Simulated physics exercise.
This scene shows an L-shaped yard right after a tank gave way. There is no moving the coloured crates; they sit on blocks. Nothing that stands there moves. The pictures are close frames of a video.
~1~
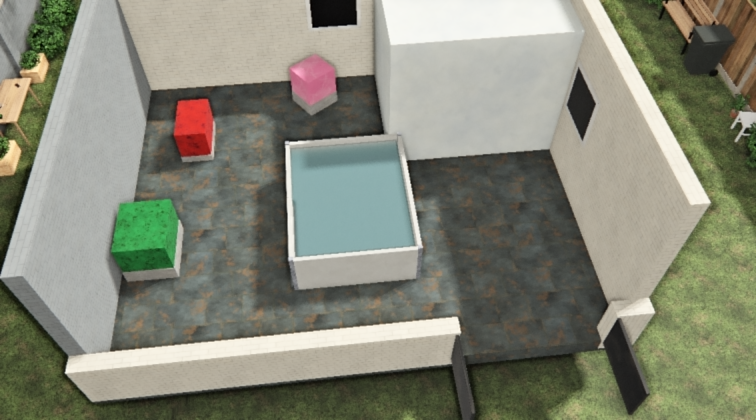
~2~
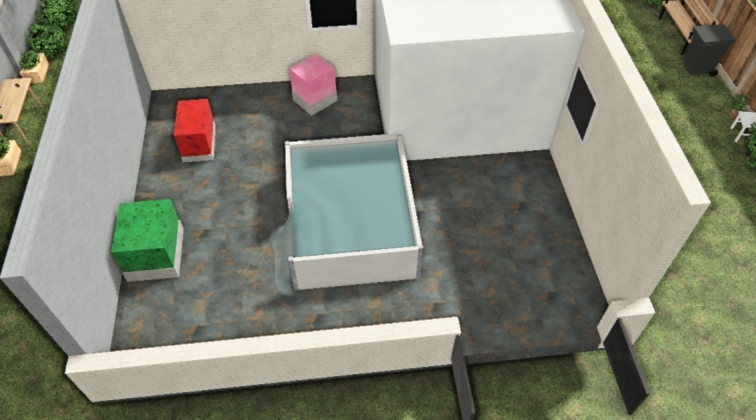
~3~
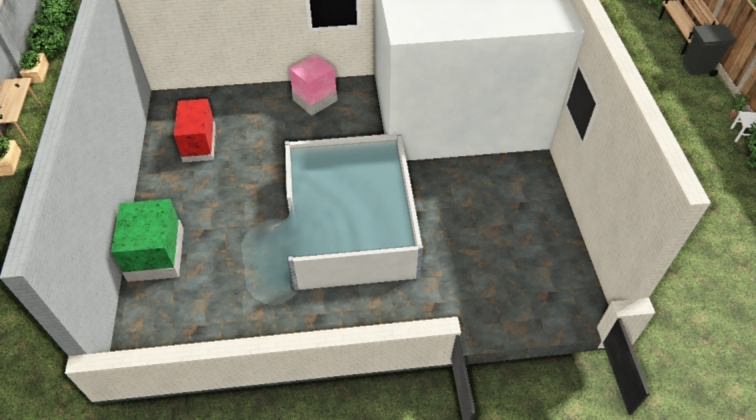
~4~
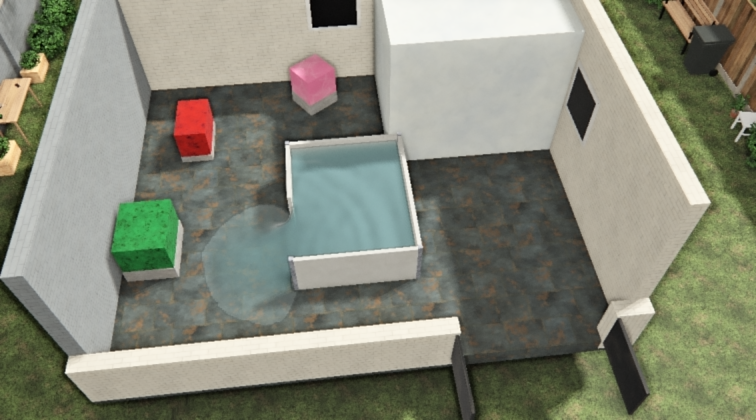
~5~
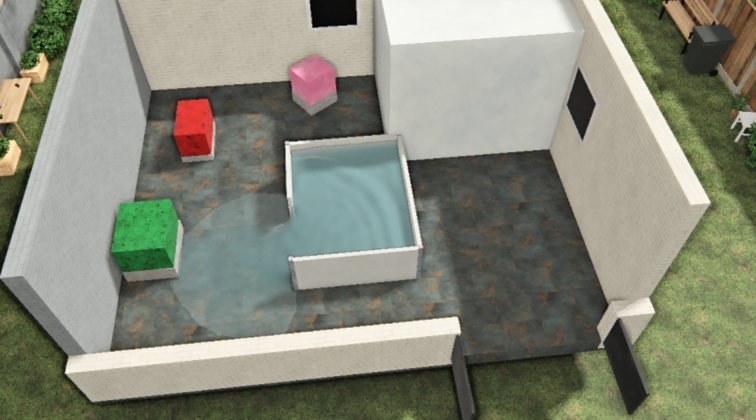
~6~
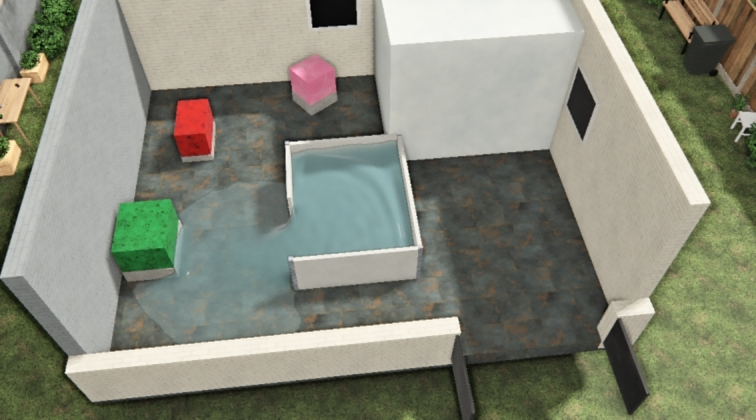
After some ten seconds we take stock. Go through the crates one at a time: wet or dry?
Outcome: As for the green crate it's moistened by the water; as for the red crate it's moistened by the water; as for the pink crate it's untouched by the water.
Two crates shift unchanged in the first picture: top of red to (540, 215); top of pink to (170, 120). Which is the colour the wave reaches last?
Judging by the pictures, the red-painted one.
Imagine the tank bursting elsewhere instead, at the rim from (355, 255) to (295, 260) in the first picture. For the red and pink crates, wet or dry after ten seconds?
Red stays untouched; pink stays untouched.
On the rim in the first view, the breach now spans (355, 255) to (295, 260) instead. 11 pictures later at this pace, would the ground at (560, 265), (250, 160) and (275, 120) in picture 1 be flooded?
First: Reached by the flood. Second: Spared by the leak. Third: Spared by the leak.
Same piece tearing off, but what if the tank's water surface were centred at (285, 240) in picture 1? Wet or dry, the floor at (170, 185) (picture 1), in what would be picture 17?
Answer: Flooded.
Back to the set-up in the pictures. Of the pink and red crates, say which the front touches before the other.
That one is the crate marked red.
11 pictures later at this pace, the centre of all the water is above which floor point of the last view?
About (274, 247) in the last view.
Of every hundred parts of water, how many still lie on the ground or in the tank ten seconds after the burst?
My figure: Some 94 per cent.
A moment on, water covers 25 % of the floor; the green crate water round its plinth, the red crate water round its plinth, the pink crate not reached.
Next, water covers 35 % of the floor; the green crate water round its plinth, the red crate water round its plinth, the pink crate not reached.
Then, water covers 50 % of the floor; the green crate water round its plinth, the red crate water round its plinth, the pink crate water round its plinth.
Later, water covers 80 % of the floor; the green crate water round its plinth, the red crate water round its plinth, the pink crate water round its plinth.
In the end, water covers 100 % of the floor; the green crate was topped, the red crate was topped, the pink crate stayed above the water.
